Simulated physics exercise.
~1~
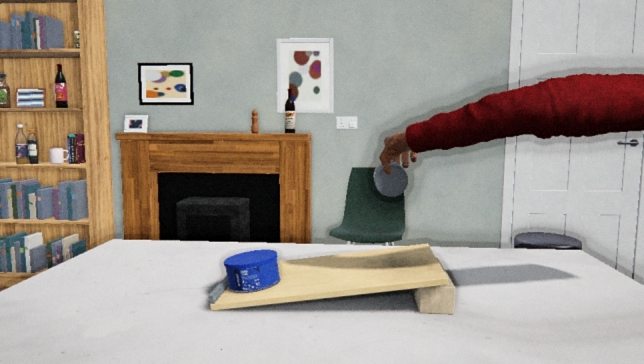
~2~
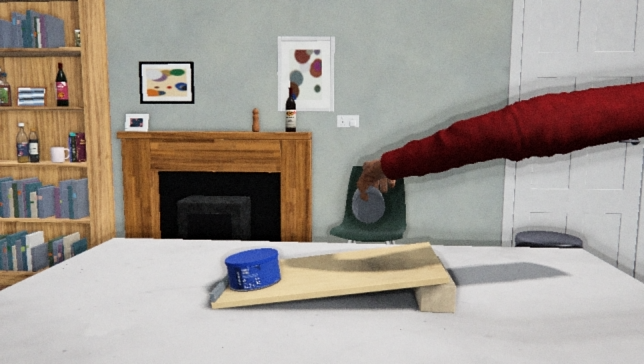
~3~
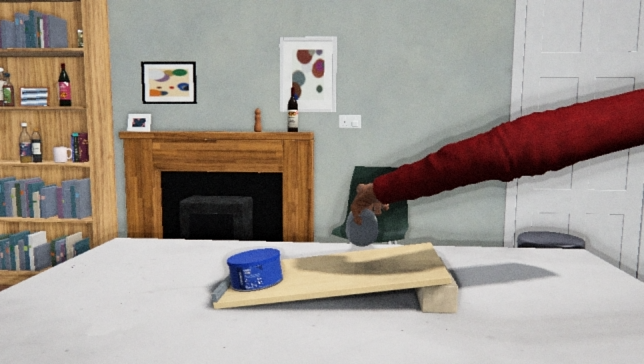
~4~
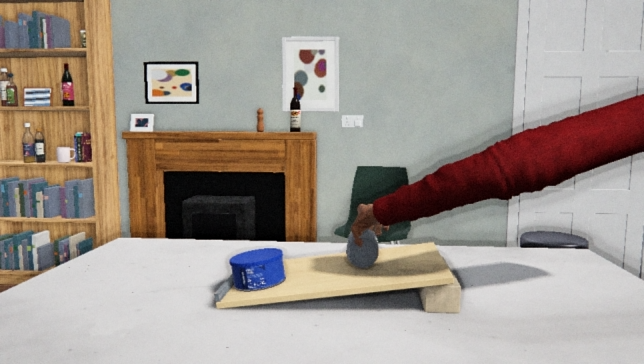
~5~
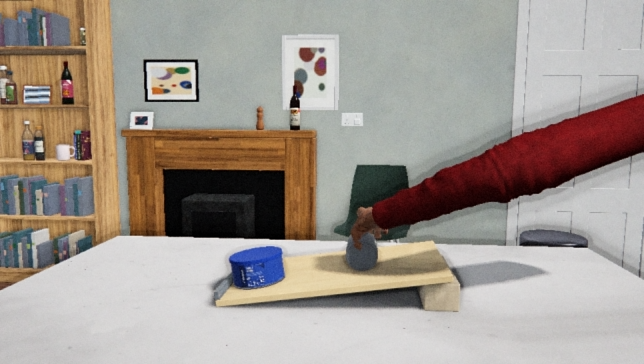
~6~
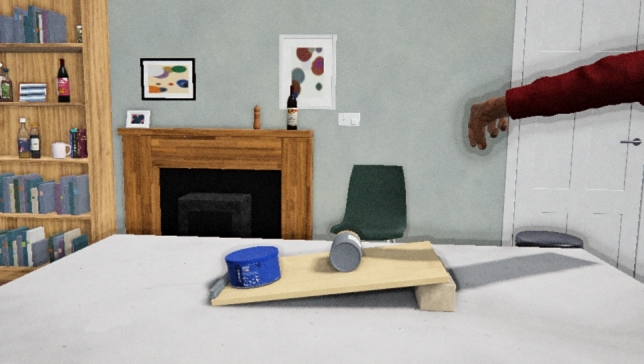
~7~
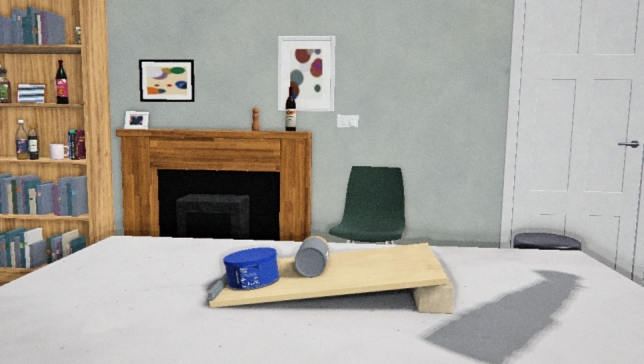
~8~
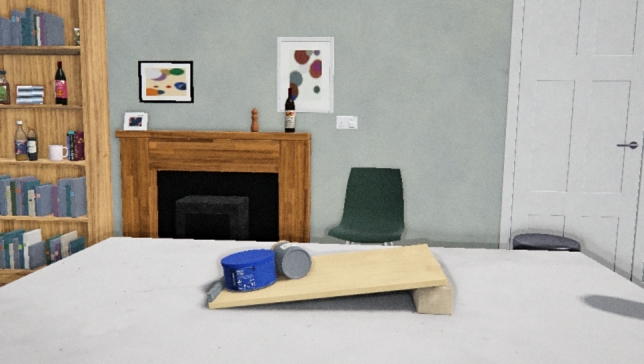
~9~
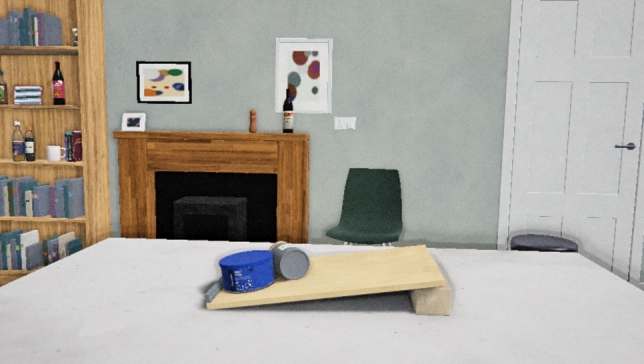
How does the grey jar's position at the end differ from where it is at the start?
At the start the grey jar is held in a hand above the right part of the board. At the end it lies on its side on the board, lower and further left, right beside the blue tub.
